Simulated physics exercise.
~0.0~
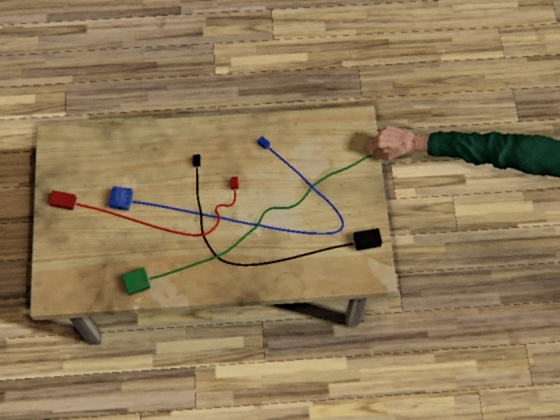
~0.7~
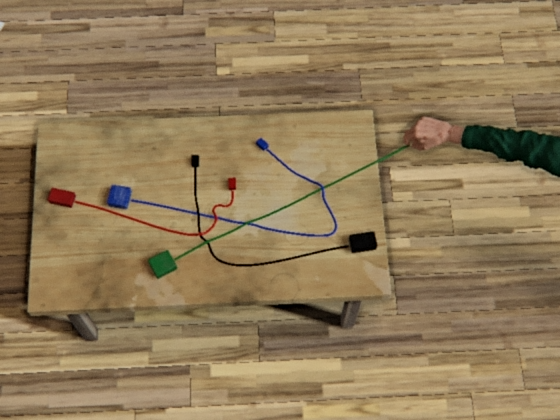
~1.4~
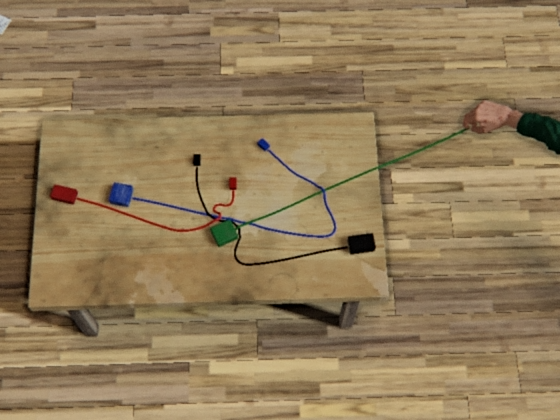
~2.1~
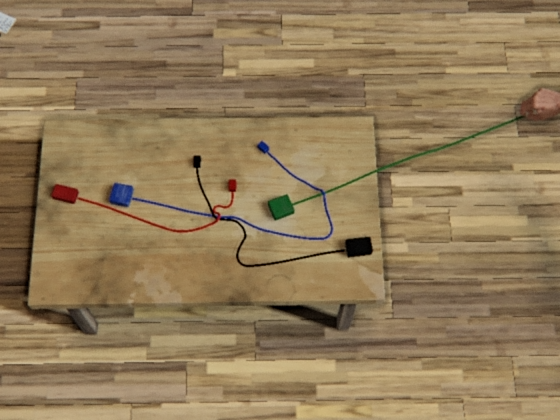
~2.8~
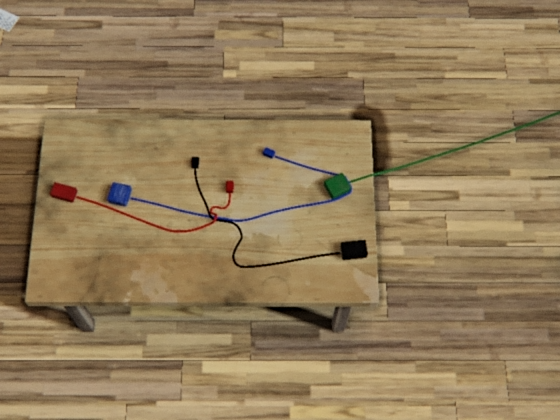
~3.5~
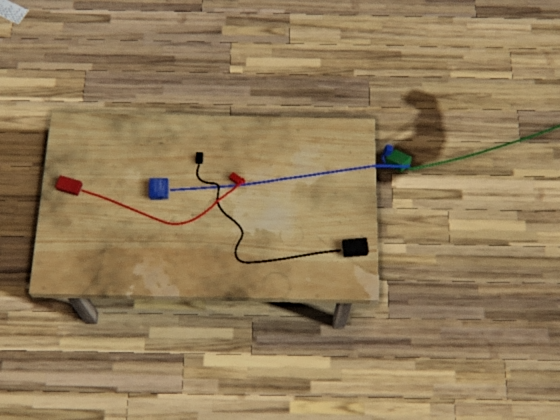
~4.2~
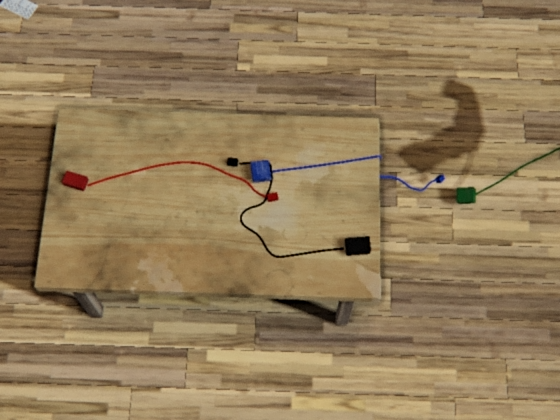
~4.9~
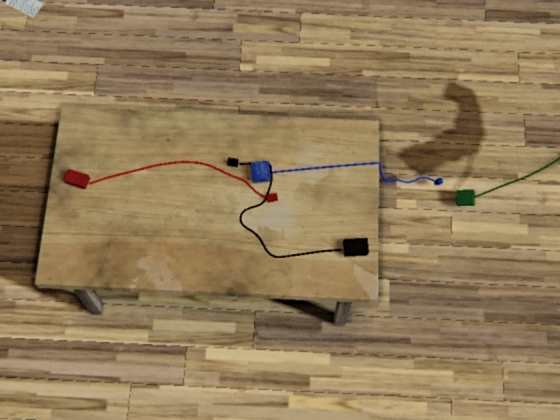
A hand in a green sleeve pulled the green cord off the right side of a wooden table, and its green block caught the blue cord, dragging the blue block across and leaving the small blue plug hanging past the edge.
